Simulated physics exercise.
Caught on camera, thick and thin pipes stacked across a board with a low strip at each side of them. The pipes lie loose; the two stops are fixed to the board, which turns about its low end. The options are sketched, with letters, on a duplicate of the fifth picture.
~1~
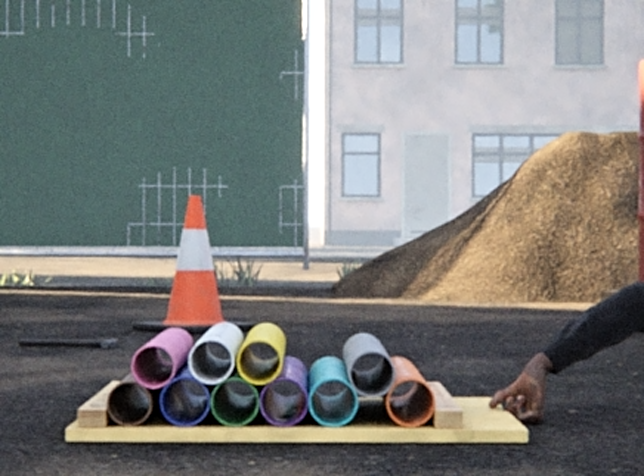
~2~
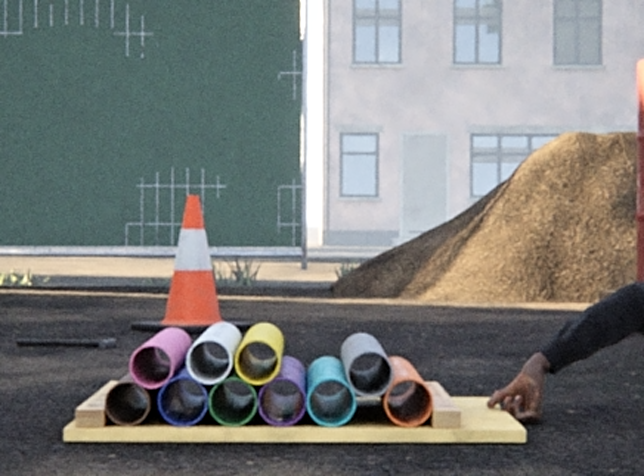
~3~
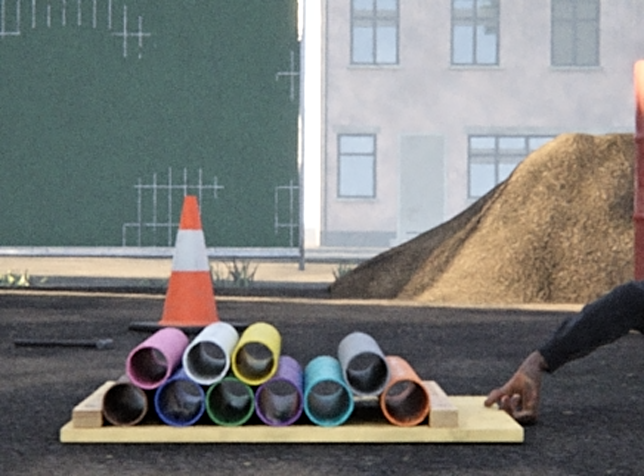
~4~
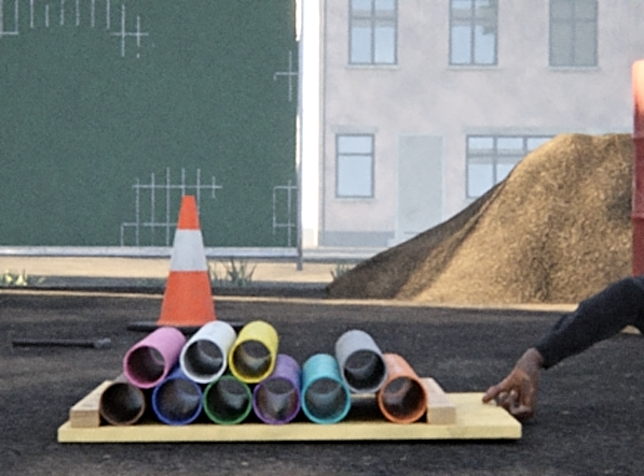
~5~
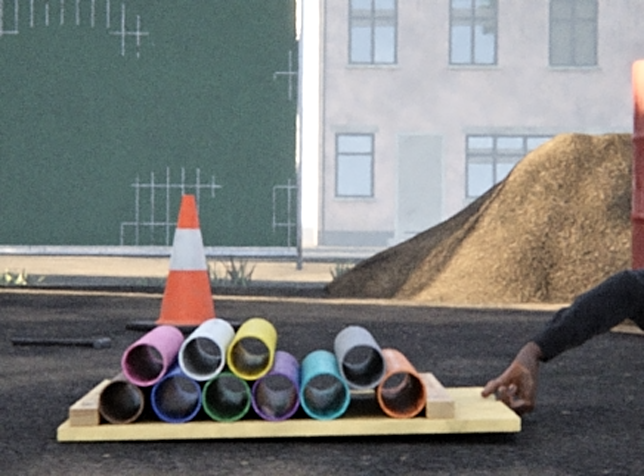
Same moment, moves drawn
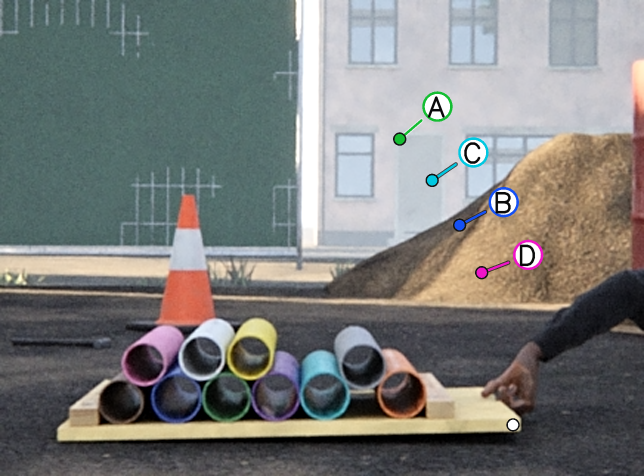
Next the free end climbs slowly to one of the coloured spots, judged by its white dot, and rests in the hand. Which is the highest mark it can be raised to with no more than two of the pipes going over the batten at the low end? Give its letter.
It can be raised to B.
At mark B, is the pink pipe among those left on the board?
No, with B.
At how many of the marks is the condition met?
Two of the four.
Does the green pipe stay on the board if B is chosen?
Yes, with B.
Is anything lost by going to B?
Yes, at B.
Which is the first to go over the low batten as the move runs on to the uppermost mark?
The pink one.
On the marked copy, A at (400, 139); B at (460, 225); C at (432, 180); D at (482, 273); the white dot at (513, 425).
Following B. Soon after the start, board at 16°.
Later, board at 28°.
In the end, board at 28°, one over the low batten (pink).
As for the rest, A four over the low batten (yellow, pink, grey, white); C three over the low batten (yellow, pink, white); D none over the low batten.
